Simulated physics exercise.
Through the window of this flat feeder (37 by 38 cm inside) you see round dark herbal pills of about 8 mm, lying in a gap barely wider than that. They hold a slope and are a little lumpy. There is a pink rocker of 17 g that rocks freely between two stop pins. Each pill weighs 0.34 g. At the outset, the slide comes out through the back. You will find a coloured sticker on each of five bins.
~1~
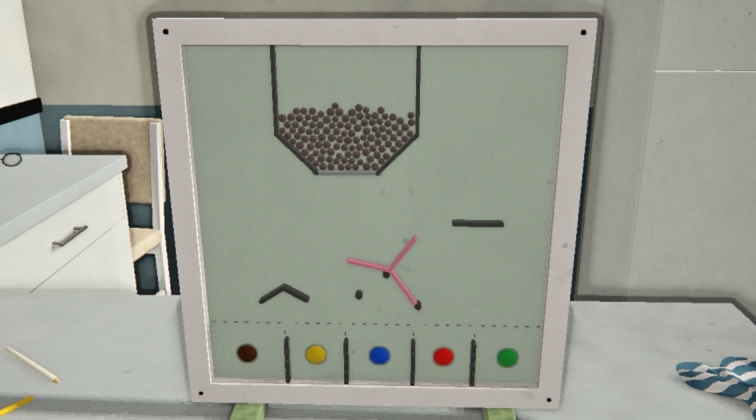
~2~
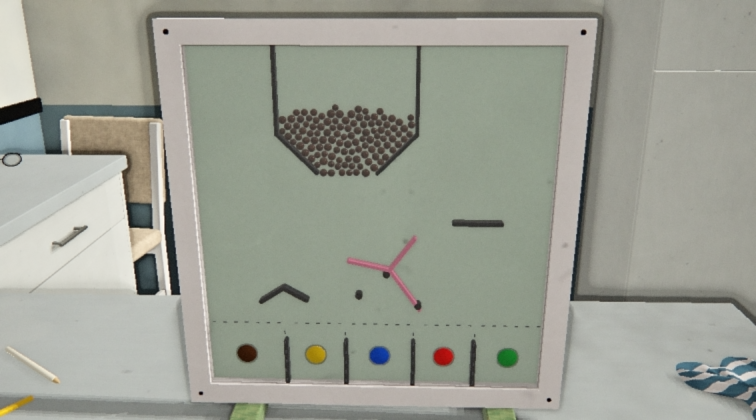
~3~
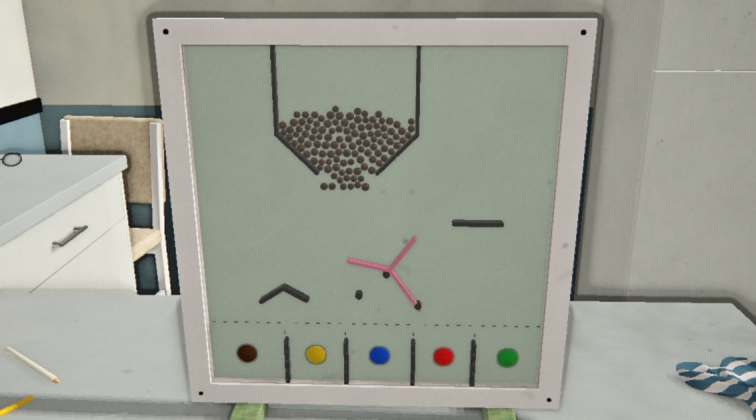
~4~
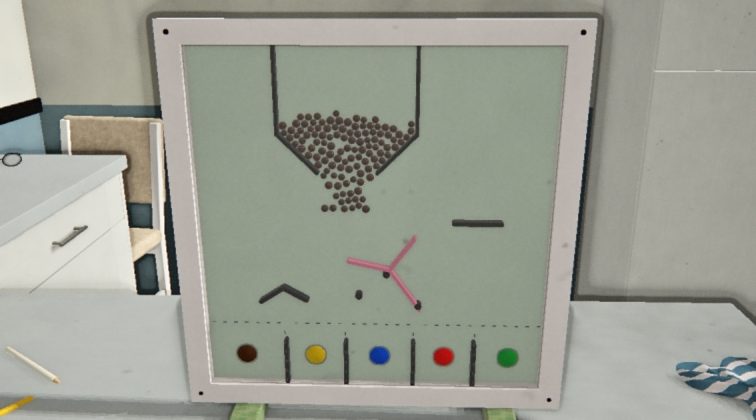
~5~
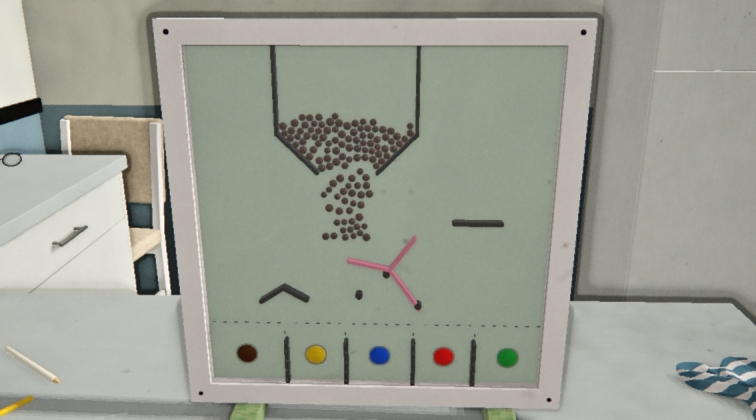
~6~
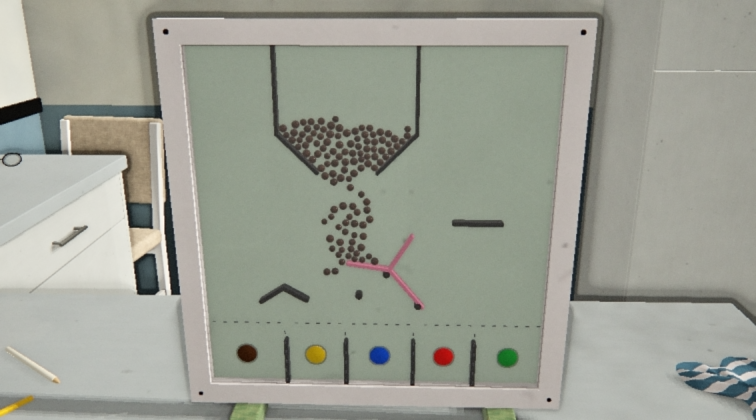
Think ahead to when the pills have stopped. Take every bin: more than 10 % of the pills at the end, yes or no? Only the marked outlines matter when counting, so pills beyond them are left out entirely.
Red no, blue yes, green no, yellow yes, brown yes.
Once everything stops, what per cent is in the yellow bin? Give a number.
Share at rest there: Approx. 65 %.
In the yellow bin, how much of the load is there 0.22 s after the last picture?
Share: About 50 percent.
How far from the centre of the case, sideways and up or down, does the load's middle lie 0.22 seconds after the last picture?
Left: About 5 cm; below: About 9 cm.
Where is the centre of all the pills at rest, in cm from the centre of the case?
About 6 cm left and 16 cm below.
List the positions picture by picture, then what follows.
In the first frame, about 120 pills; pills centred (344, 134); pink rocker (387, 274) tilted 36°; red (443, 357), blue (379, 356), green (507, 358), yellow (316, 354), brown (247, 353); slide (314, 172) to (380, 173).
In the second frame, pills centred (344, 137); 4 out, bottom pill (331, 173).
In the third frame, pills centred (343, 146); 11 out, bottom pill (365, 187).
In the fourth frame, pills centred (347, 148); 24 out, bottom pill (366, 209); pink rocker (387, 274) tilted 36°.
In the fifth frame, pills centred (349, 160); 34 out, bottom pill (366, 237).
In the sixth frame, pills centred (344, 170); 42 out, bottom pill (327, 272); pink rocker (387, 274) tilted 32°; wall ends (286, 340), (346, 341), (413, 342), (474, 343), (262, 300) to (307, 299), (454, 223) to (501, 224).
Then, 0.10 s after the last picture, yellow 10 %; pink rocker left end down 24°.
Then, 0.22 s after the last picture, yellow 50 %; pink rocker left end down 24°.
Then, 0.45 s after the last picture, blue 15 %, yellow 65 %, brown 10 %; pink rocker left end down 19°.
All still 1.5 s after it, red 5 %, blue 15 %, green 0 %, yellow 65 %, brown 15 %; pink rocker right end down 36°.
